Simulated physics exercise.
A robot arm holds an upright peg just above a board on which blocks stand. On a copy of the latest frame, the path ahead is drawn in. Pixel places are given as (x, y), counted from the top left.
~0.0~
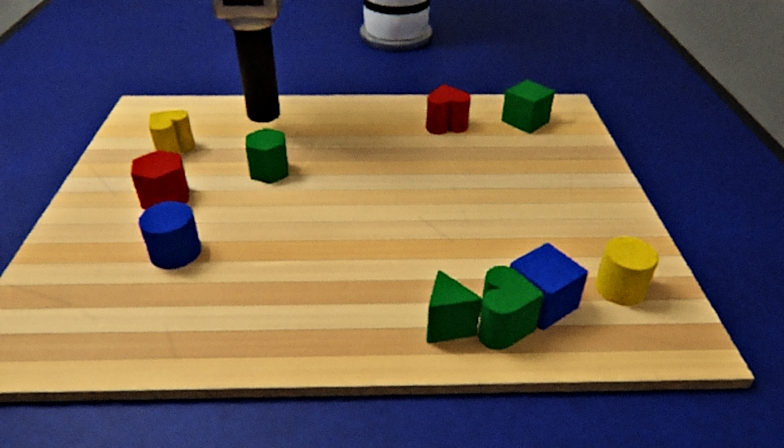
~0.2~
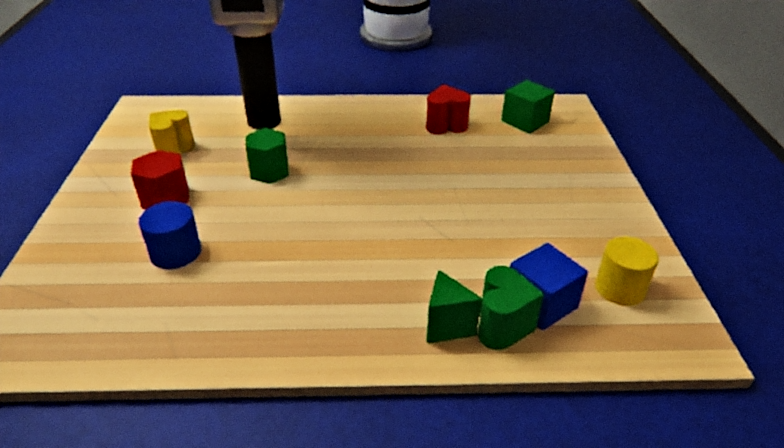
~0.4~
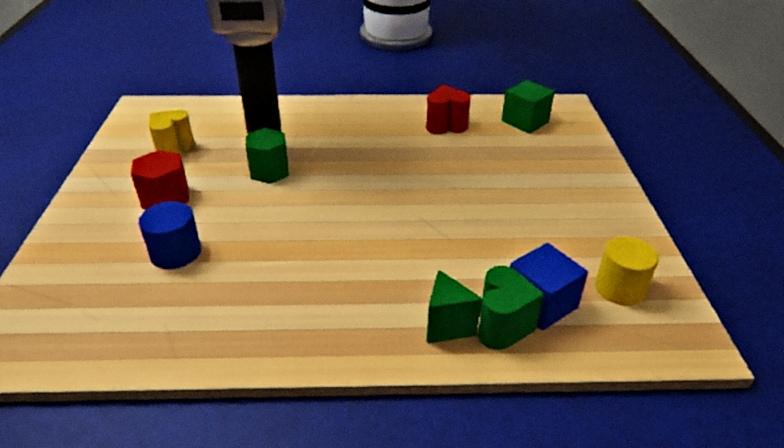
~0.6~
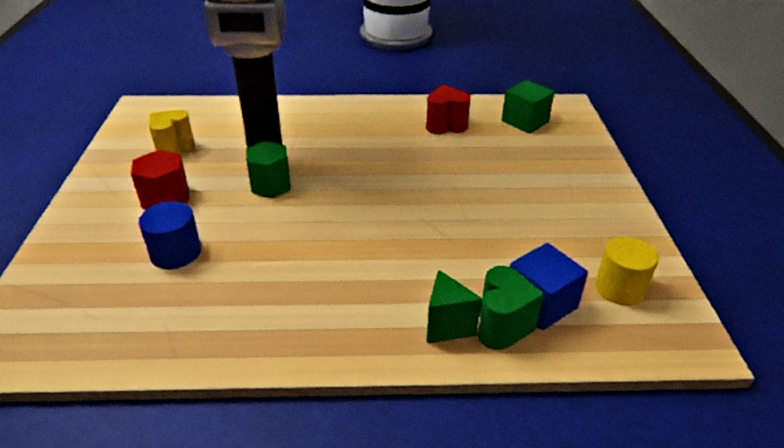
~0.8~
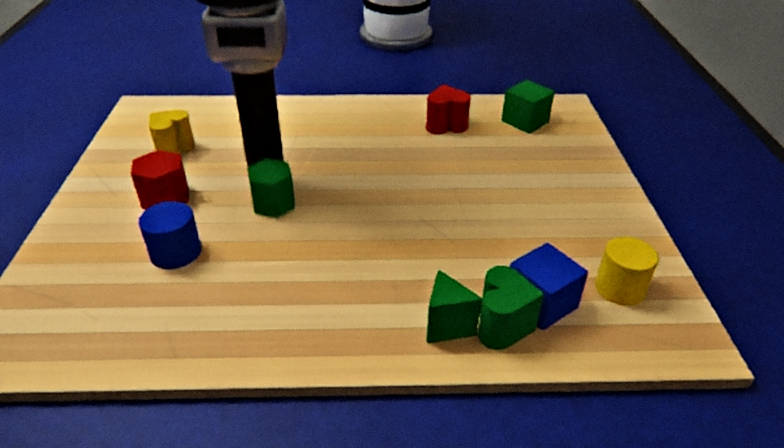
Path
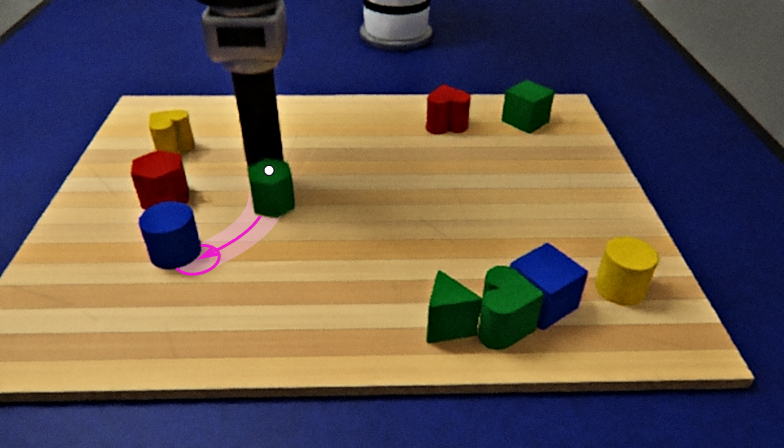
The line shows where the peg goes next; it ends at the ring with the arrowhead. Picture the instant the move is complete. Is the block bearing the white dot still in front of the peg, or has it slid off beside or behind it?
My prediction: No longer in front.
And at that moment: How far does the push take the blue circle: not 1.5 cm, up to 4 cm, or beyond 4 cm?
The best fit is 1.5 to 4 cm.
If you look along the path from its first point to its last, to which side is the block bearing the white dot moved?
Sideways shift: Left.
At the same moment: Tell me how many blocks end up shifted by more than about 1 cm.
This push will displace two blocks.
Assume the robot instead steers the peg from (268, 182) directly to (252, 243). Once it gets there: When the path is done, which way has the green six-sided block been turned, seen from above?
Twists anticlockwise.
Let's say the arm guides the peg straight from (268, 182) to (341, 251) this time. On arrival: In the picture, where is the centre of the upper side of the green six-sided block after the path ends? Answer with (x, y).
At roughly (279, 213).
Drawn move, from (268, 182) through (265, 208) and (241, 236) to (197, 259); the dot is on the green six-sided block.
What follows on the original path. One third of the way, peg at (262, 189); green six-sided block at (274, 197), turned 20° anticlockwise.
Two thirds of the way, peg at (237, 216); green six-sided block at (273, 211), turned 70° anticlockwise.
At the end, peg at (192, 239); red six-sided block still; blue circle at (140, 221); green six-sided block at (273, 211), turned 70° anticlockwise.
